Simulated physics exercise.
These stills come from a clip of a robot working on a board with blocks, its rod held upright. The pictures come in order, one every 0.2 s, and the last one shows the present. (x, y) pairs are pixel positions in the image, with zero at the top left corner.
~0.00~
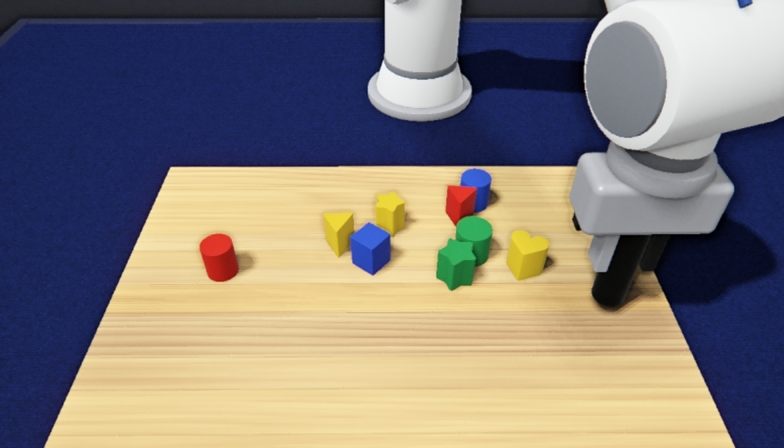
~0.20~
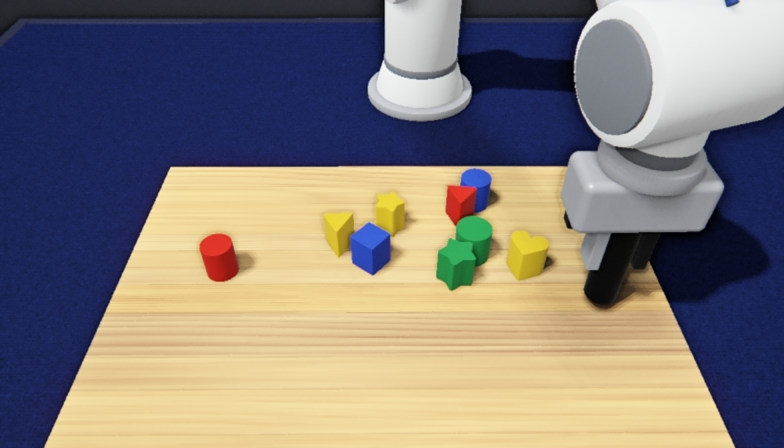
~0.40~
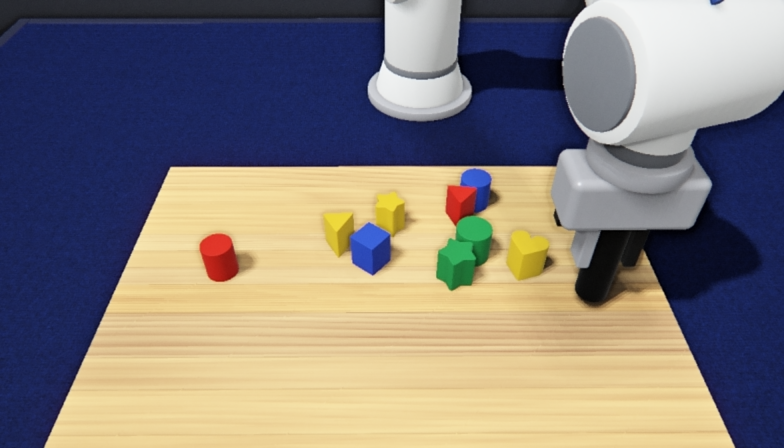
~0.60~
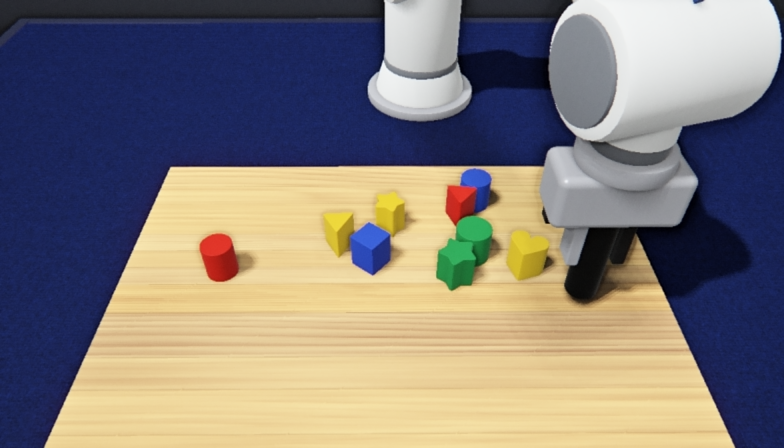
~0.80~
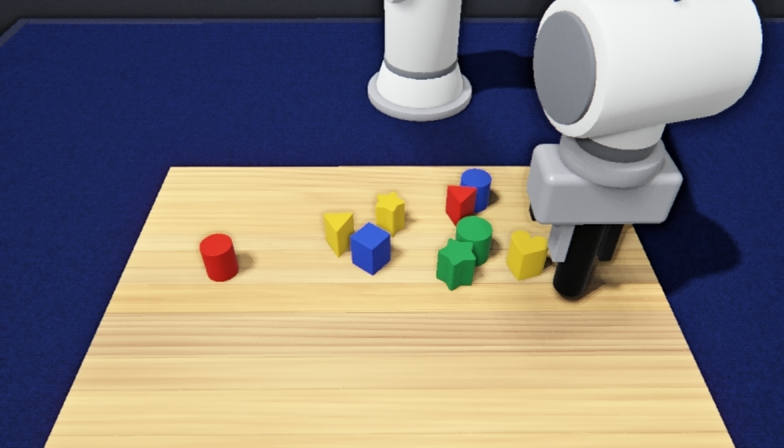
A robot arm slid its black rod slowly a short way left across the right side of a wooden board, drawing close to a yellow heart, while all the colored blocks stayed still.
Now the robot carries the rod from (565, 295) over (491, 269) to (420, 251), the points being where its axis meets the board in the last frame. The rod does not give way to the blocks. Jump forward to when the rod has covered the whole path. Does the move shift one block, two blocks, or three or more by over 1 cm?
I expect three or more blocks to move.
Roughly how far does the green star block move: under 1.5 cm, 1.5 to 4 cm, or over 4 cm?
Between 1.5 and 4 cm.
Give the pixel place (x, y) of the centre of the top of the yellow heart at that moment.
In the picture, that point is around (504, 223).
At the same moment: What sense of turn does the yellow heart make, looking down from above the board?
Clockwise rotation.
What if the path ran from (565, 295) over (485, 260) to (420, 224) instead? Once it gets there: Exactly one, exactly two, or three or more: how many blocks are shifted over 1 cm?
The result: Three blocks or more.
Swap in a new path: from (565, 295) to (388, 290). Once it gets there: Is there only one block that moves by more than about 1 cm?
Short answer: Yes.
The first path, step by step. One third of the way, rod at (518, 266); yellow heart at (508, 229), turned 15° clockwise.
Two thirds of the way, rod at (467, 253); green star block at (449, 252), turned 35° anticlockwise; green circle at (451, 216); yellow heart at (504, 223), turned 30° clockwise.
At the end, rod at (420, 241); blue four-sided block still; green star block at (439, 251), turned 80° anticlockwise; green circle at (433, 205); yellow heart at (504, 223), turned 30° clockwise.
